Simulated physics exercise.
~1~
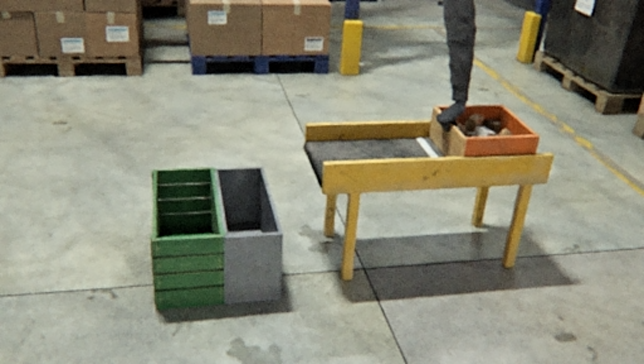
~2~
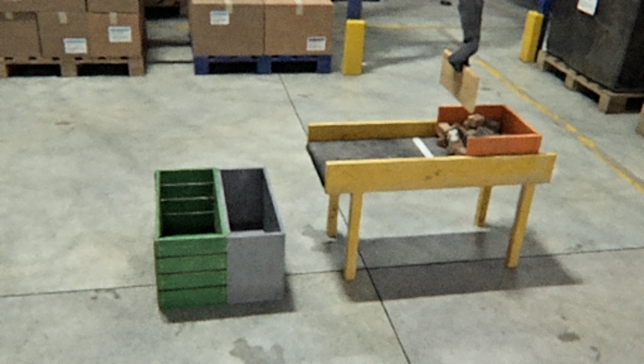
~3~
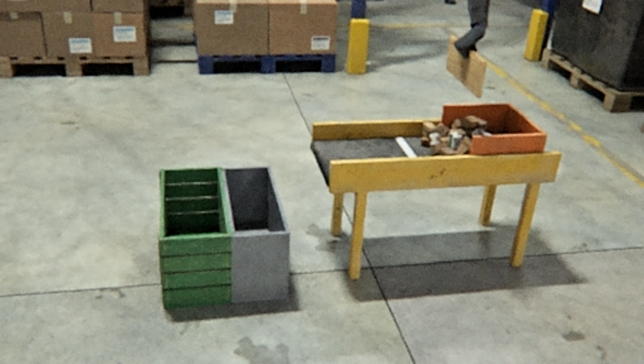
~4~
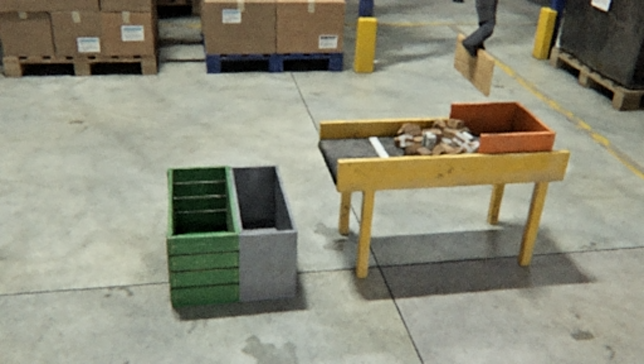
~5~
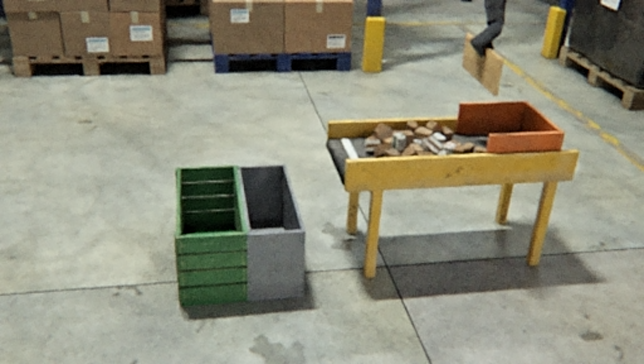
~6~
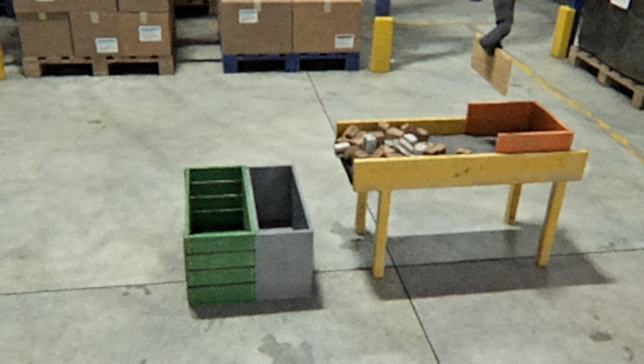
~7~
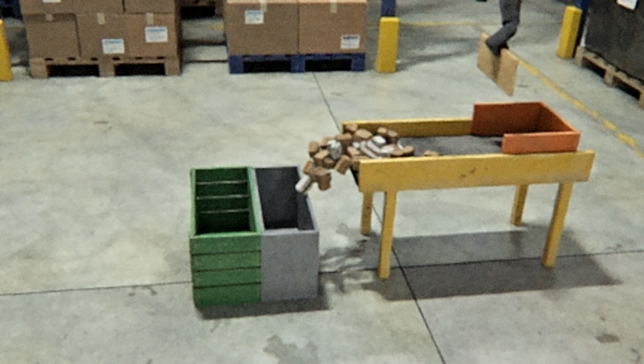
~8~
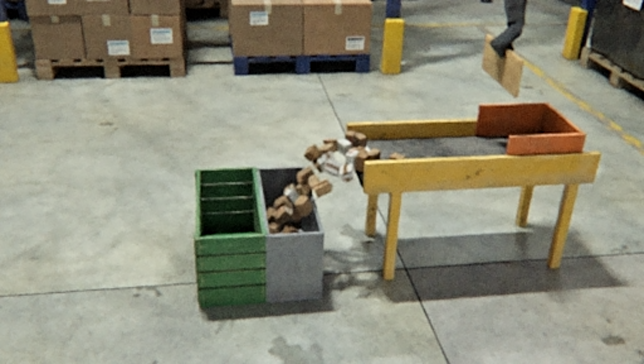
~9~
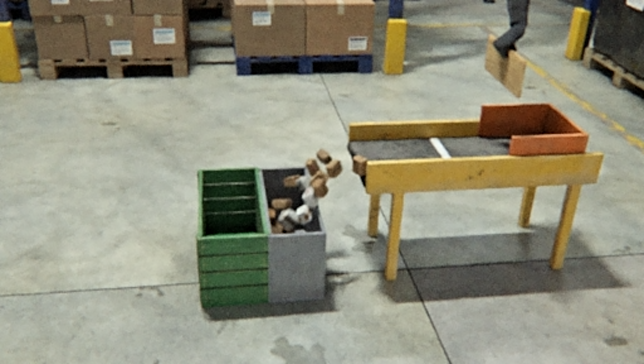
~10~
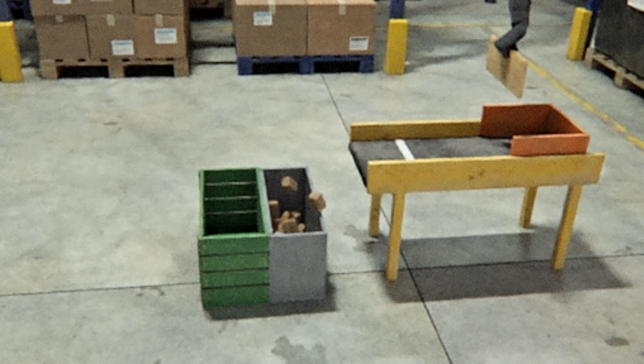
In a warehouse, a belt carries small brown parcels left and drops them into a grey box.
